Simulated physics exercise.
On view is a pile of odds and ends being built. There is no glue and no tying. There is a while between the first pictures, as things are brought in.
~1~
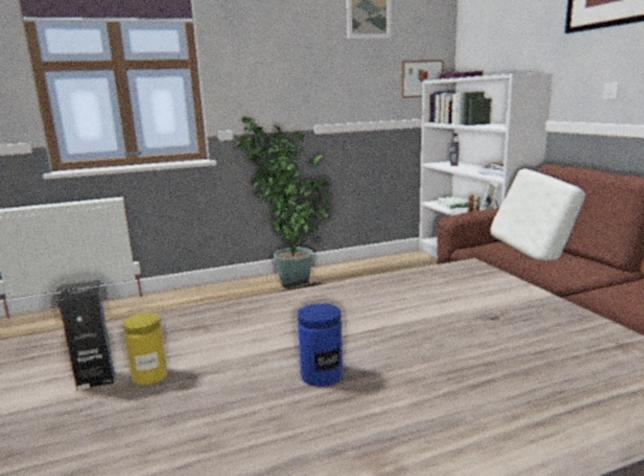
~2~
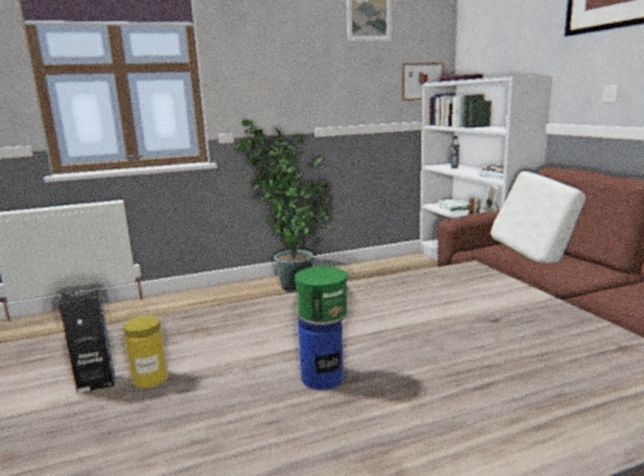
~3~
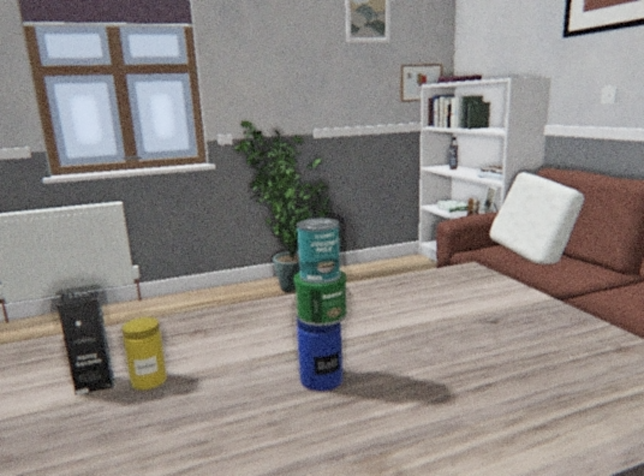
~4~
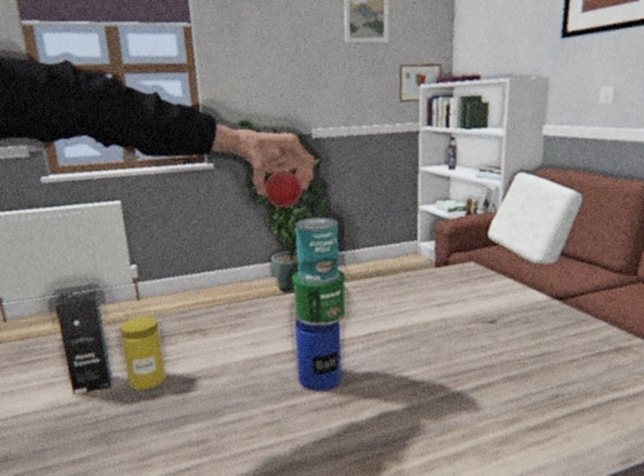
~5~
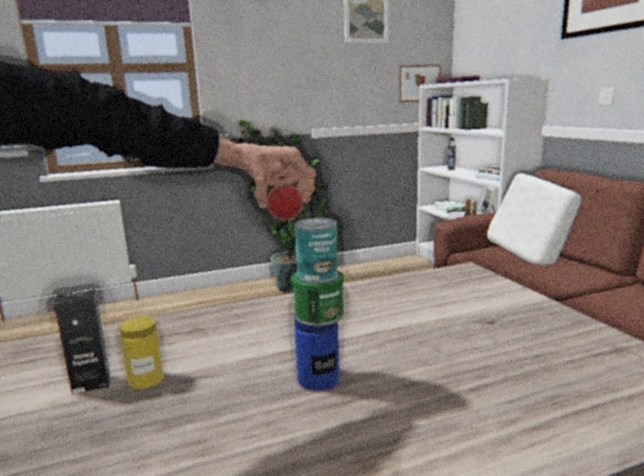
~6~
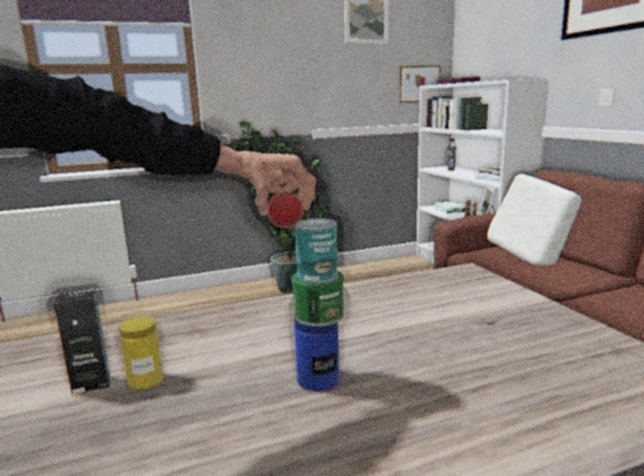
Hand lowering a red tomato onto a turquoise pot's left edge, after green tub then pot are stacked on blue jar.
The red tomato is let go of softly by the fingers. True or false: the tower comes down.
True.
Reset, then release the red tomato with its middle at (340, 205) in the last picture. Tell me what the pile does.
What happens next is that it tips over.
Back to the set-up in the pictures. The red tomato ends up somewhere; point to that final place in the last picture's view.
In the final view it sits at roughly (253, 380).
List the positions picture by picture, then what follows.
In the first picture, the last thing is not in view yet.
In the second picture, the last thing is not in view yet; black carton (88, 341).
In the third picture, the last thing is not in view yet; blue jar (320, 348).
In the fourth picture, still above its spot; red tomato (283, 189); green tub (320, 295).
In the fifth picture, still above its spot; red tomato (285, 202); yellow jar (142, 352).
In the sixth picture, set down, still held; red tomato (285, 209); turquoise pot (317, 251).
Then, 0.30 s later than the last frame, red tomato now fallen.
Then, 0.40 s later than the last frame, things are still on the move.
When it is over, fallen, red tomato; the other 5 as before. End places, in pixels of the last picture, red tomato near (253, 380). The pile gives way.
